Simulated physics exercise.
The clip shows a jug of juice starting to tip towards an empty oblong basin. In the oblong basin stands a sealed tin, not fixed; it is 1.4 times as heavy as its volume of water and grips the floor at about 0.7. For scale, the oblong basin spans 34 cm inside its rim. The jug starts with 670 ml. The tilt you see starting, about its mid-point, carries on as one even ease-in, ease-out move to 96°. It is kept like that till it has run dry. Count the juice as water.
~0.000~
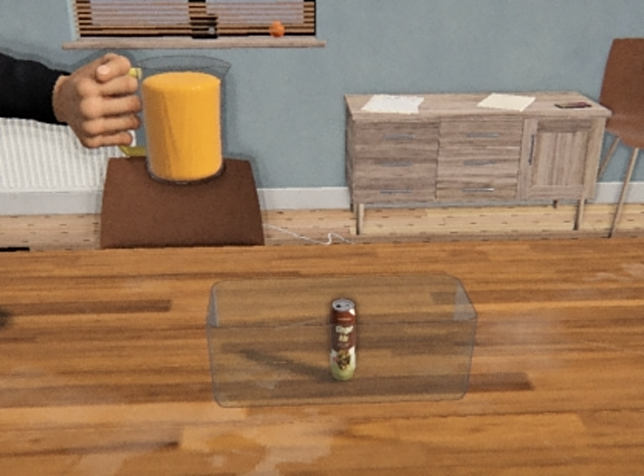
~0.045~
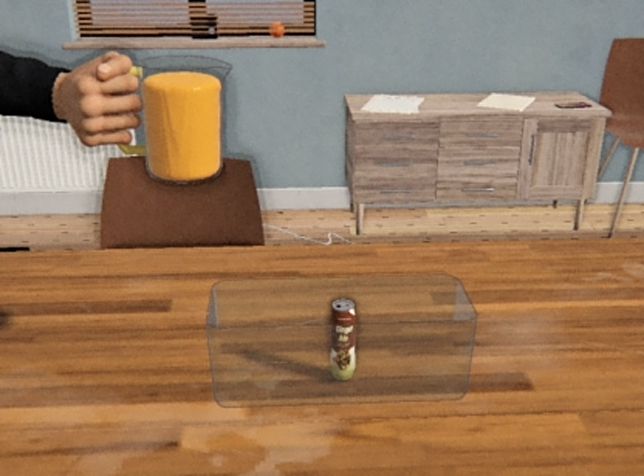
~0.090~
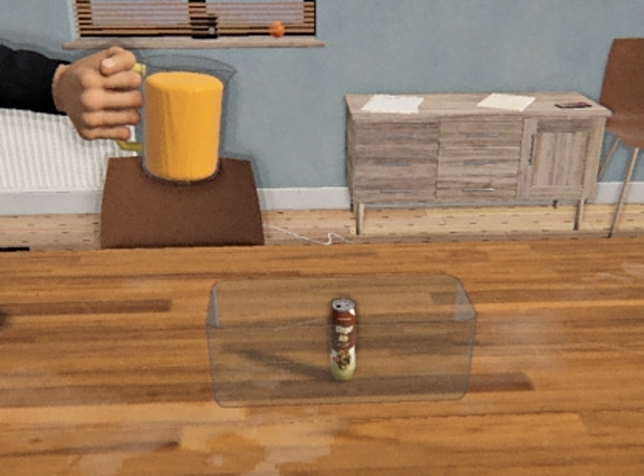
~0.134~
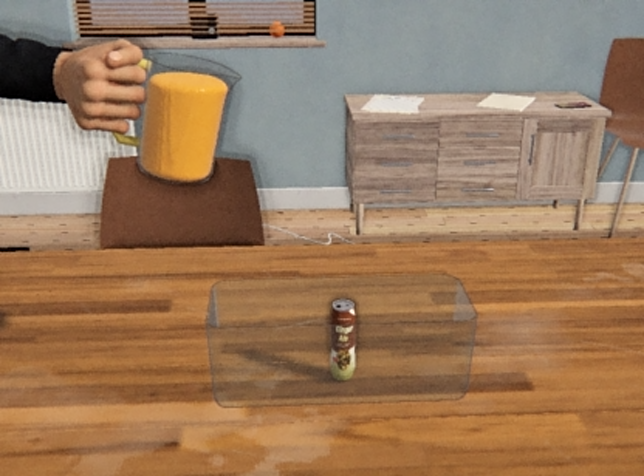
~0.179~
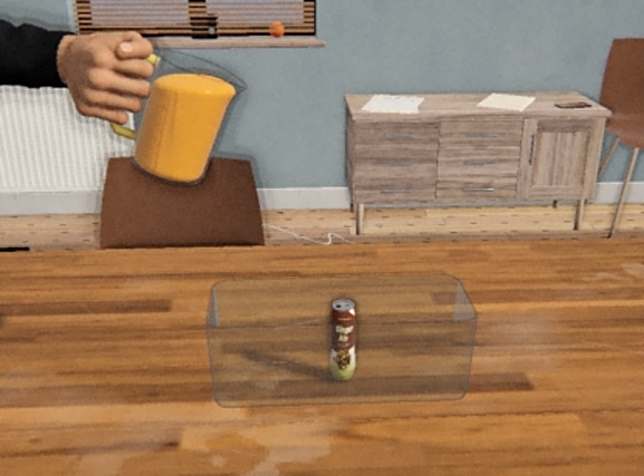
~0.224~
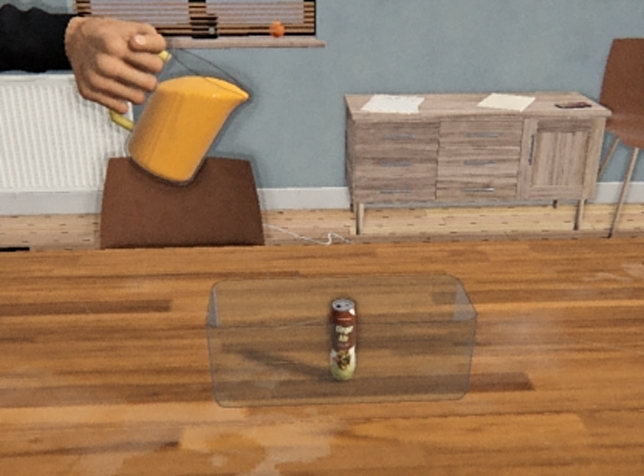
The video shows a hand holding a glass jug of orange juice above a wooden table, where a small can stands in a clear oblong basin; the hand keeps the jug nearly upright, then tilts it noticeably to the right.
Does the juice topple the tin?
The tin goes over.
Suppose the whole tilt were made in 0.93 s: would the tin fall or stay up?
The tin topples.
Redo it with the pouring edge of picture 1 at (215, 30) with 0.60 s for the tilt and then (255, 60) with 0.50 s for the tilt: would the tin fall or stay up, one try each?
First it goes over; then it stays up.
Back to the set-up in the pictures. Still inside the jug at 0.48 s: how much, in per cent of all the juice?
Some 70 per cent.
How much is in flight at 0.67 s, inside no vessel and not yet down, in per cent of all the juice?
Near 34 in a hundred.
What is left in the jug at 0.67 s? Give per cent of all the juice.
Some 32 per cent.
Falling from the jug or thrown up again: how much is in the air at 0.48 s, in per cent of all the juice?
About 30 per cent.
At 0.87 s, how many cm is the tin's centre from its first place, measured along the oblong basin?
Some 5 cm.
After 0.48 s the tilt is 89° and 69 per cent is still to pour; the tin stands where it began.
After 0.67 s the tilt is 96° and 32 per cent is still to pour; the tin stands 1 cm from where it began.
After 0.87 s the tilt is 96° and 11 per cent is still to pour; the tin stands 5 cm from where it began.
After 1.08 s the tilt is 96° and 4 per cent is still to pour; the tin leans 13°.
In the end the tin lies on its side.
